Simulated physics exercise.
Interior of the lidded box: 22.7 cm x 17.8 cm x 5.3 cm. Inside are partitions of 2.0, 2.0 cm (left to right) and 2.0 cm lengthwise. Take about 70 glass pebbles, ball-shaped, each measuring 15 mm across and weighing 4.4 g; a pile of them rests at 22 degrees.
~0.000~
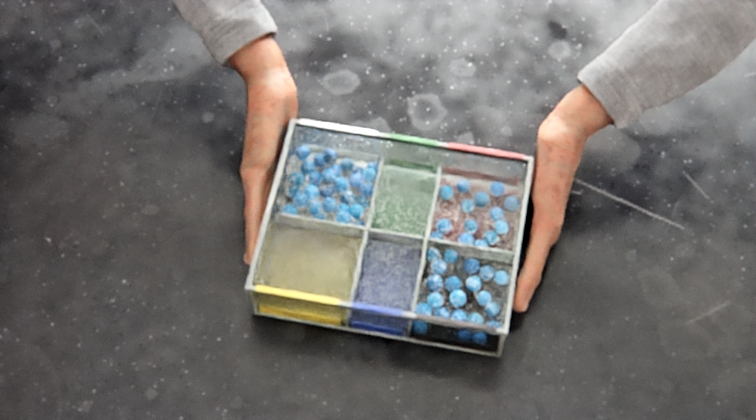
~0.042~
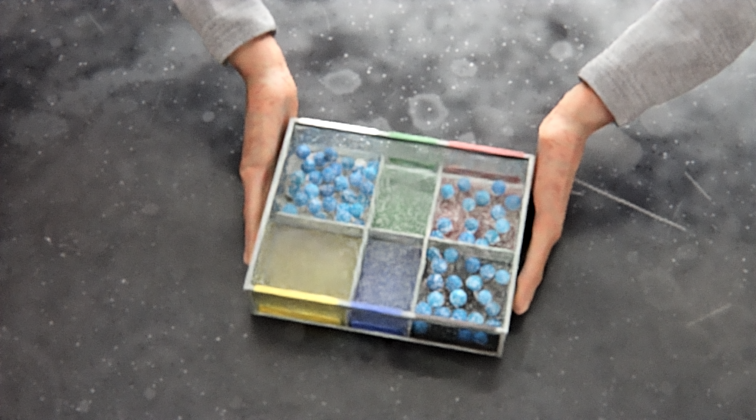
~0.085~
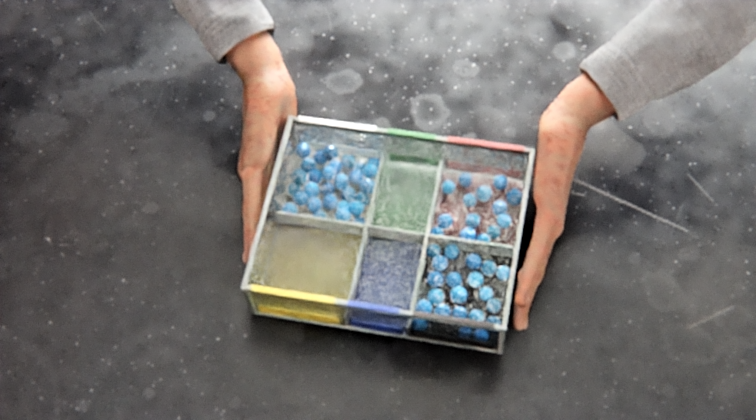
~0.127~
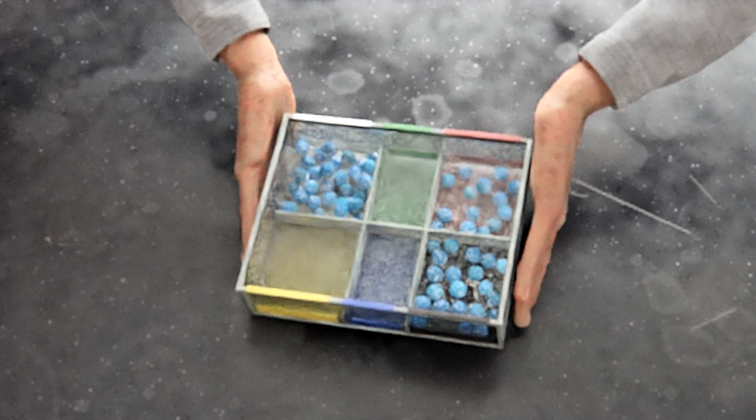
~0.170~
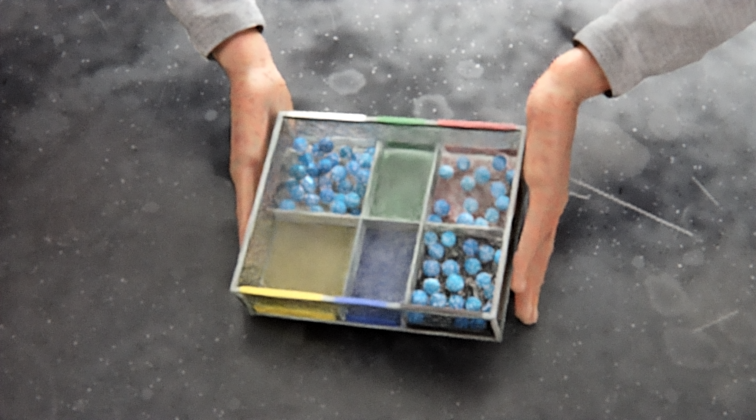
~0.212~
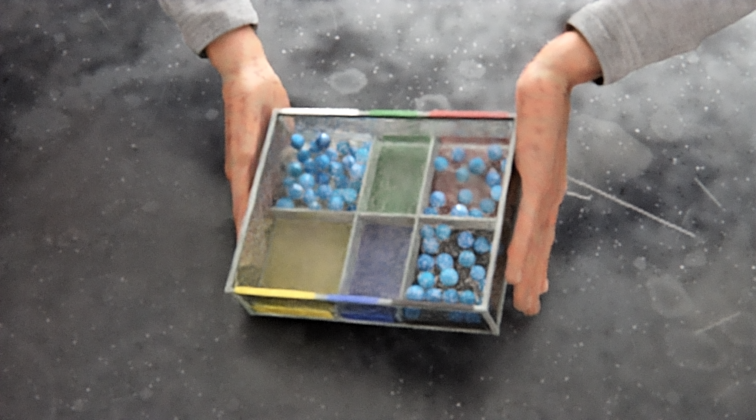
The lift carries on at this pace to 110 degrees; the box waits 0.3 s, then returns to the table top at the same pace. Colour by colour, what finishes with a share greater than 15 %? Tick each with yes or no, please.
Red compartment - no; blue compartment - no; green compartment - no; yellow compartment - yes; white compartment - yes; black compartment - no.
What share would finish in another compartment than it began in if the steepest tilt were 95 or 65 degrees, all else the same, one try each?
Roughly 75 percent for the first try and 5 percent for the second.
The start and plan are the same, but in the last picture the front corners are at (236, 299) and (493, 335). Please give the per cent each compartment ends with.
Final shares: Red 0%, blue 20%, green 0%, yellow 70%, white 0%, black 10%.
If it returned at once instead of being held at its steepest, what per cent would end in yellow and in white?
Yellow 80, white 20.
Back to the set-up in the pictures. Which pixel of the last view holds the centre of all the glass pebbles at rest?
Approximately (303, 257) in the last view.
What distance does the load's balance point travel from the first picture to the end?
9.0 cm, roughly.
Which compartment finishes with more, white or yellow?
Answer: Yellow.
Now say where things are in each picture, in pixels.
The first picture shows box tilt 0 degrees, front corners at (251, 287) and (503, 330); red 20 %, white 45 %, black 30 %.
The second picture shows box tilt 1 degrees, front corners at (249, 286) and (503, 330).
The third picture shows box tilt 3 degrees, front corners at (246, 286) and (502, 327), lowest corner left front.
The fourth picture shows box tilt 7 degrees, front corners at (242, 287) and (498, 321), lowest corner left front.
The fifth picture shows box tilt 12 degrees, front corners at (236, 288) and (491, 315), lowest corner left front.
The sixth picture shows box tilt 17 degrees, front corners at (231, 289) and (482, 308), lowest corner left front; red 20 %, white 45 %, black 30 %. The box's pace is about 110 degrees a second.
After 1.24 s, tilt 110 degrees; blue 5 %, yellow 65 %, white 30 %.
After 1.93 s, tilt 58 degrees; yellow 75 %, white 25 %.
Then, at 2.66 s, tilt 0 degrees; yellow 75 %, white 25 %.
At rest (3.5 s), red 0 %, blue 0 %, green 0 %, yellow 75 %, white 25 %, black 0 %.
